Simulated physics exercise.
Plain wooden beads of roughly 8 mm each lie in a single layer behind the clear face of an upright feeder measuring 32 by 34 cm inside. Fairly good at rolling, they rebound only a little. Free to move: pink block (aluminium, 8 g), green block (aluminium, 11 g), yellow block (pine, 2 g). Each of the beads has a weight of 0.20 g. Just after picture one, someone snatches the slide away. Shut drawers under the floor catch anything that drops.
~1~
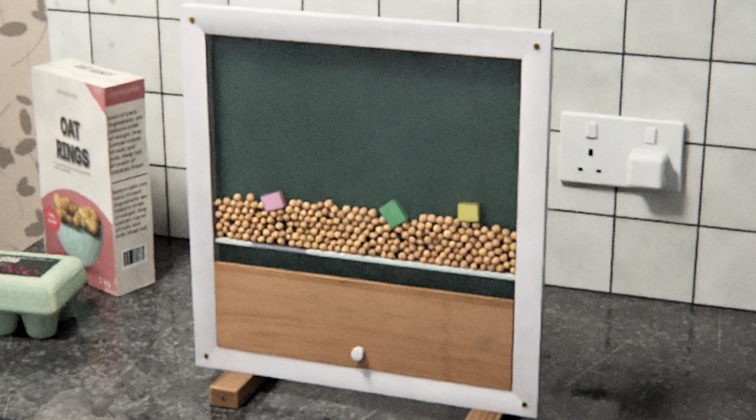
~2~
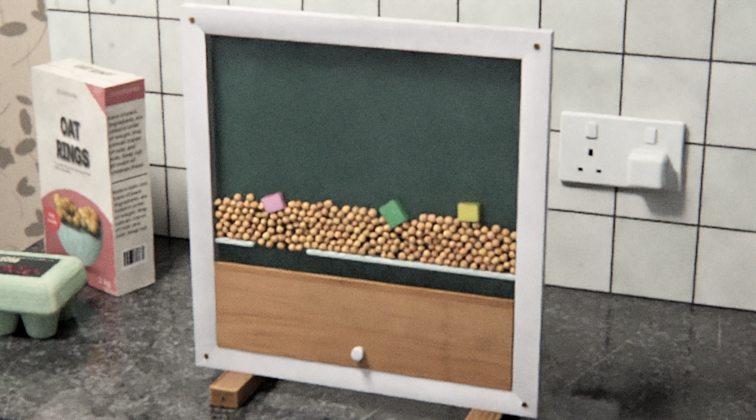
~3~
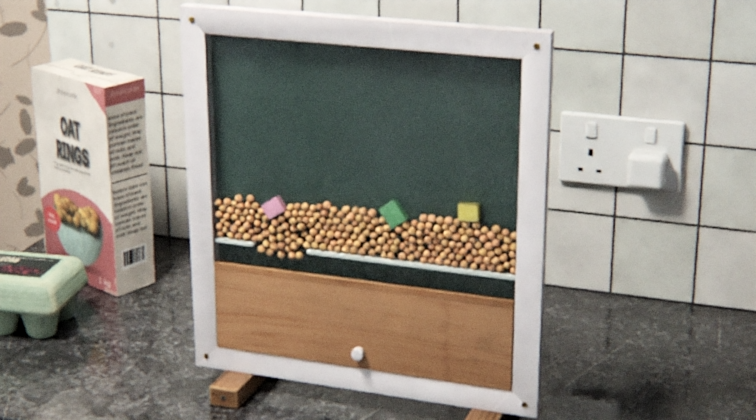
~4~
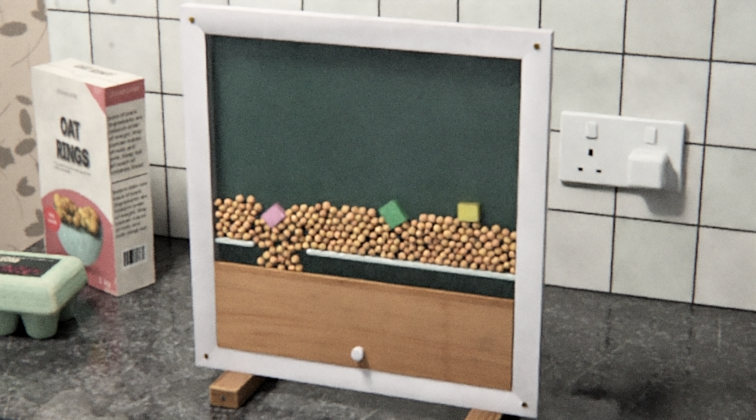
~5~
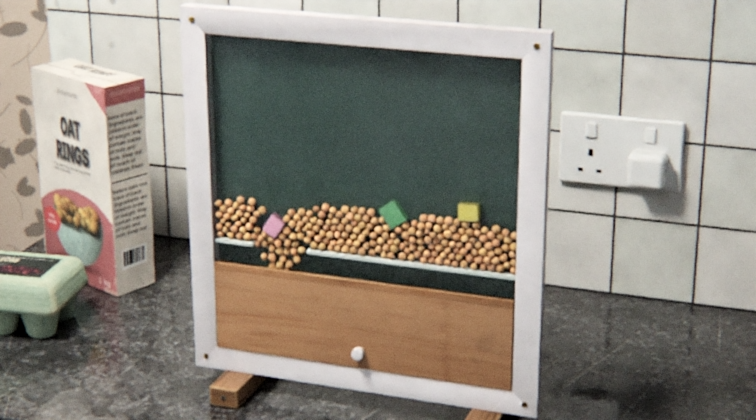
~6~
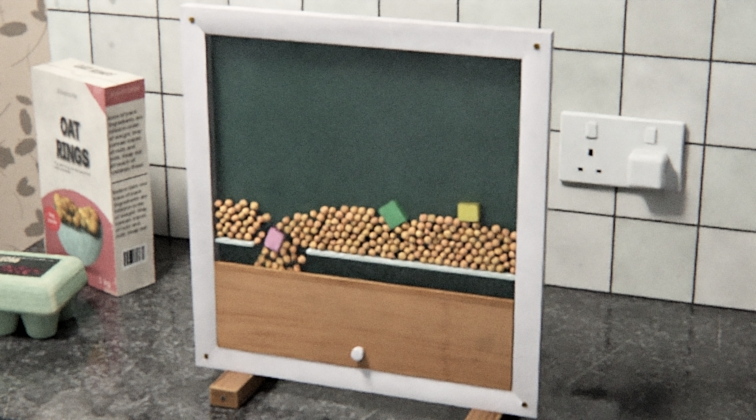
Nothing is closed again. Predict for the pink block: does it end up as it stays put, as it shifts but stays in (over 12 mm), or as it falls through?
Gone below.
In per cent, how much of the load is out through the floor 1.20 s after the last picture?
Estimate: About 50 per cent.
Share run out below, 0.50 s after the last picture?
Around 40 %.
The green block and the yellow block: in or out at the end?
Green: Remains; yellow: Remains.
Then, 0.15 s later than the last picture, 25 % are out; pink block below the floor; green block moved 0.4 cm tilted 57°; yellow block moved 0.0 cm.
Then, 0.50 s later than the last picture, 40 % are out; pink block below the floor; green block moved 3.3 cm tilted 45°; yellow block moved 0.3 cm.
Then, 1.20 s later than the last picture, 50 % are out; pink block below the floor; green block moved 3.9 cm tilted 43°; yellow block moved 0.3 cm.
All still 1.7 s after it, 50 % are out; pink block below the floor; green block moved 3.9 cm tilted 43°; yellow block moved 0.3 cm.
